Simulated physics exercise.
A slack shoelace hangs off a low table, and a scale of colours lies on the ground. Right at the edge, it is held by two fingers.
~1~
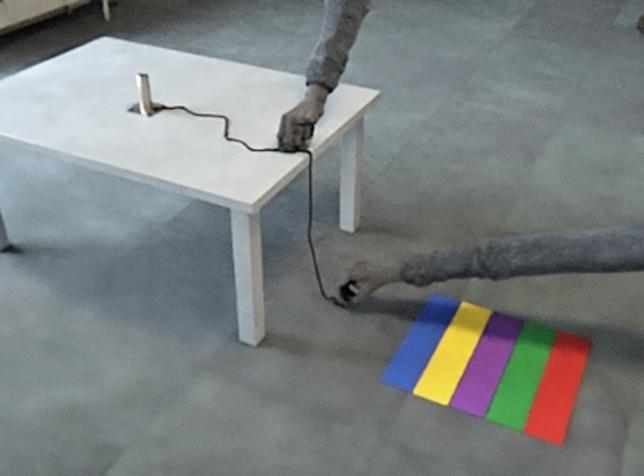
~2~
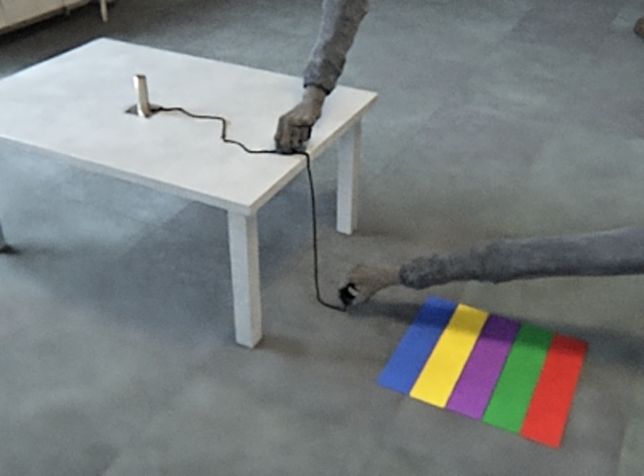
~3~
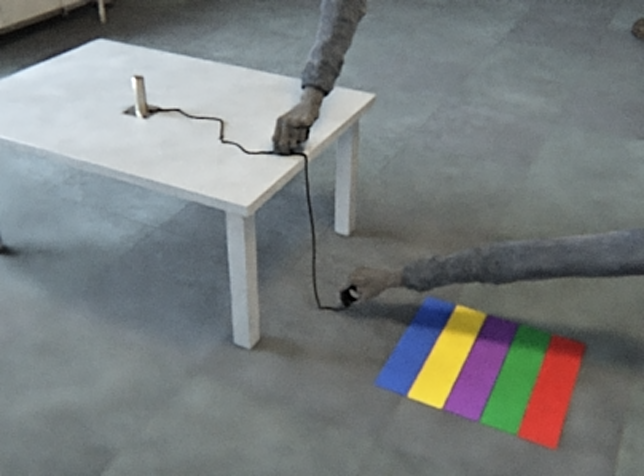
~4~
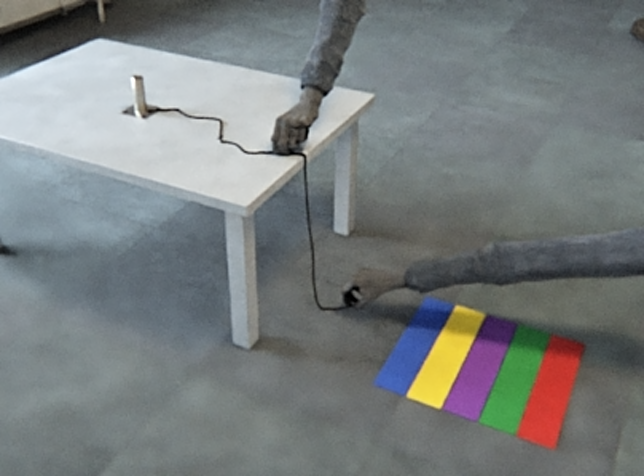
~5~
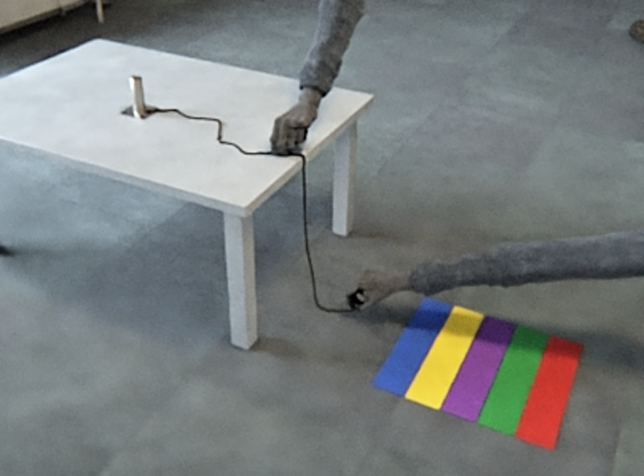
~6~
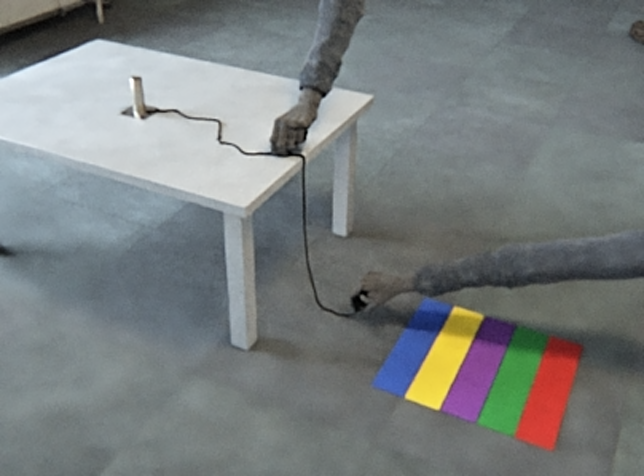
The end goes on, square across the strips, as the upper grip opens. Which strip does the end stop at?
The green one.
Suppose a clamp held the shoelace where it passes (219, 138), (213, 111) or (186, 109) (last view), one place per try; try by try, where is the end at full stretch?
Roughly (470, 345), (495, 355) and (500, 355), in that order.
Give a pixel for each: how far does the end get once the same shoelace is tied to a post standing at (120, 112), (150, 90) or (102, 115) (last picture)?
One per try, in order: (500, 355), (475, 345), (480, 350).
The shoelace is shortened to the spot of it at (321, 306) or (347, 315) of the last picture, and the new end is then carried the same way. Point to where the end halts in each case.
Try 1: (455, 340); try 2: (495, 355).
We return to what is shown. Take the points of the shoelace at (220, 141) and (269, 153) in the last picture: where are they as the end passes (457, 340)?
The first at (266, 146), the second at (309, 180).
A little later, end near (457, 340); over yellow.
Next, end near (495, 353); over purple.
When it is tight, end near (520, 361); over green. It gets as far as the green strip.
